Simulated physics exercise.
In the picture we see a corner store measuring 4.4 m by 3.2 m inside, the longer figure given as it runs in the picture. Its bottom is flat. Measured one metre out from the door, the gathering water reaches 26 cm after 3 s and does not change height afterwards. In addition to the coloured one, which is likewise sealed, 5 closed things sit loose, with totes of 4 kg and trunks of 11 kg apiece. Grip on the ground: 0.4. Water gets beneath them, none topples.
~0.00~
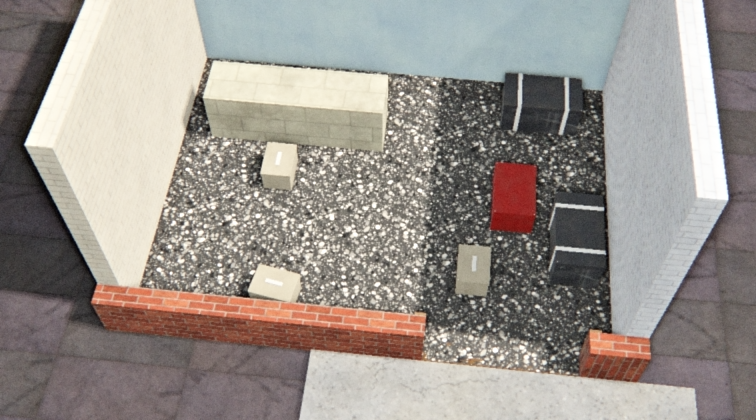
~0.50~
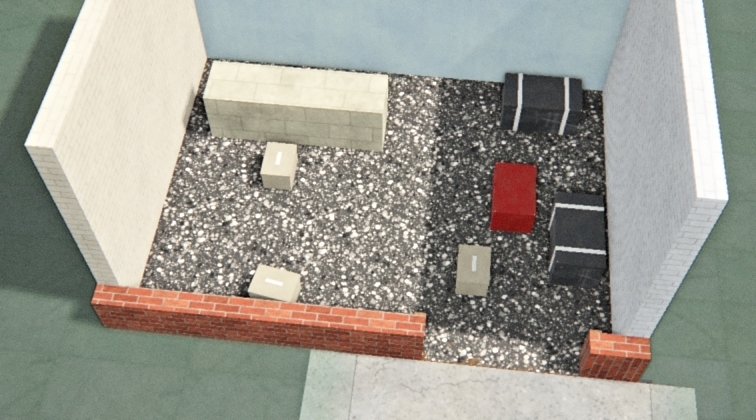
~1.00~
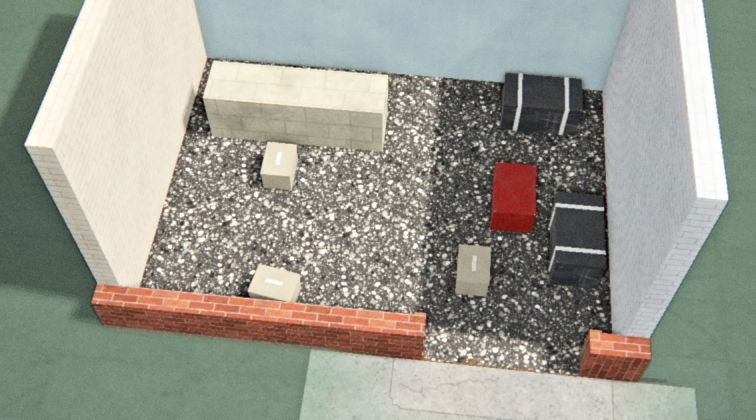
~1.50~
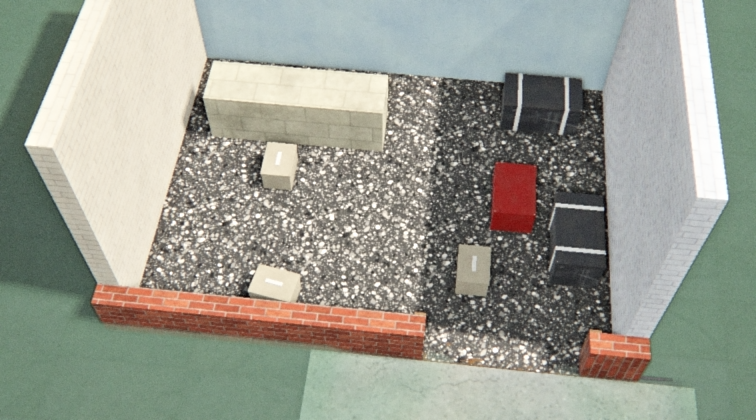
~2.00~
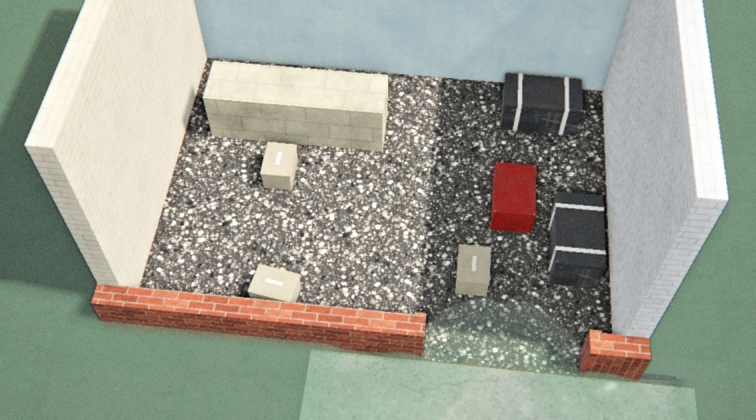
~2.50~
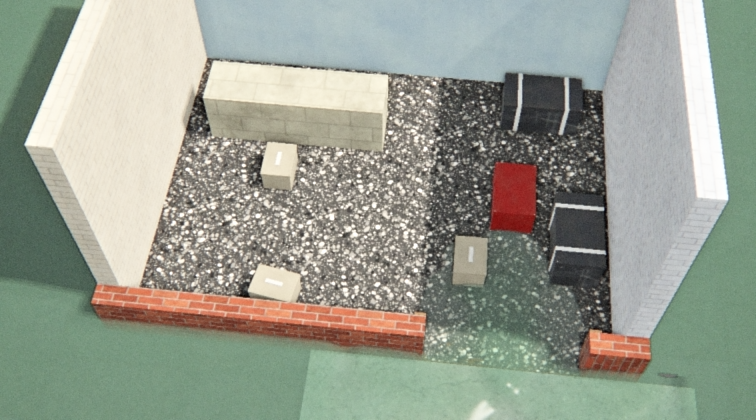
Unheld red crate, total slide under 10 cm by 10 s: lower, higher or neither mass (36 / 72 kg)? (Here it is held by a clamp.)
Only big one works.
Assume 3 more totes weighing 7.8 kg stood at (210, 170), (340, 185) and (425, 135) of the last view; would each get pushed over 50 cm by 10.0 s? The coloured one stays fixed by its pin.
Note, in sequence: Exceeded, exceeded, exceeded.
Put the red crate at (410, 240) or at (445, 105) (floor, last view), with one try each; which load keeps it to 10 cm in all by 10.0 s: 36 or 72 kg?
At the first spot the lesser mass is plenty, at the second the heavier mass is required.
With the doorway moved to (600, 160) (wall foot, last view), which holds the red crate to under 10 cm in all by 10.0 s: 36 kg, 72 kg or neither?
Under that setup, the heavy option is needed.
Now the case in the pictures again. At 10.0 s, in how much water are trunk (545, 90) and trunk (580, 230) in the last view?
First roughly 19 cm, second roughly 14 cm.
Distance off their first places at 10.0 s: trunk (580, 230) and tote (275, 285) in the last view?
Respectively 140 and 140 centimetres.
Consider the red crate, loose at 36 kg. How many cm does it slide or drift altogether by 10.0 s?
About 140 cm altogether.
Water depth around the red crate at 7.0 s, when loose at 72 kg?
Close to 11 cm deep.
After 3.5 s the red crate would be 1 cm from its start with 36 kg and 0 cm from its start with 72 kg; 6 cm of water round it then.
After 4.5 s the red crate would be 26 cm from its start with 36 kg and 0 cm from its start with 72 kg; 7 cm of water round it then.
After 7.0 s the red crate would be 68 cm from its start with 36 kg and 0 cm from its start with 72 kg; 11 cm of water round it then.
After 10.0 s the red crate would be 101 cm from its start with 36 kg and 0 cm from its start with 72 kg; 18 cm of water round it then.
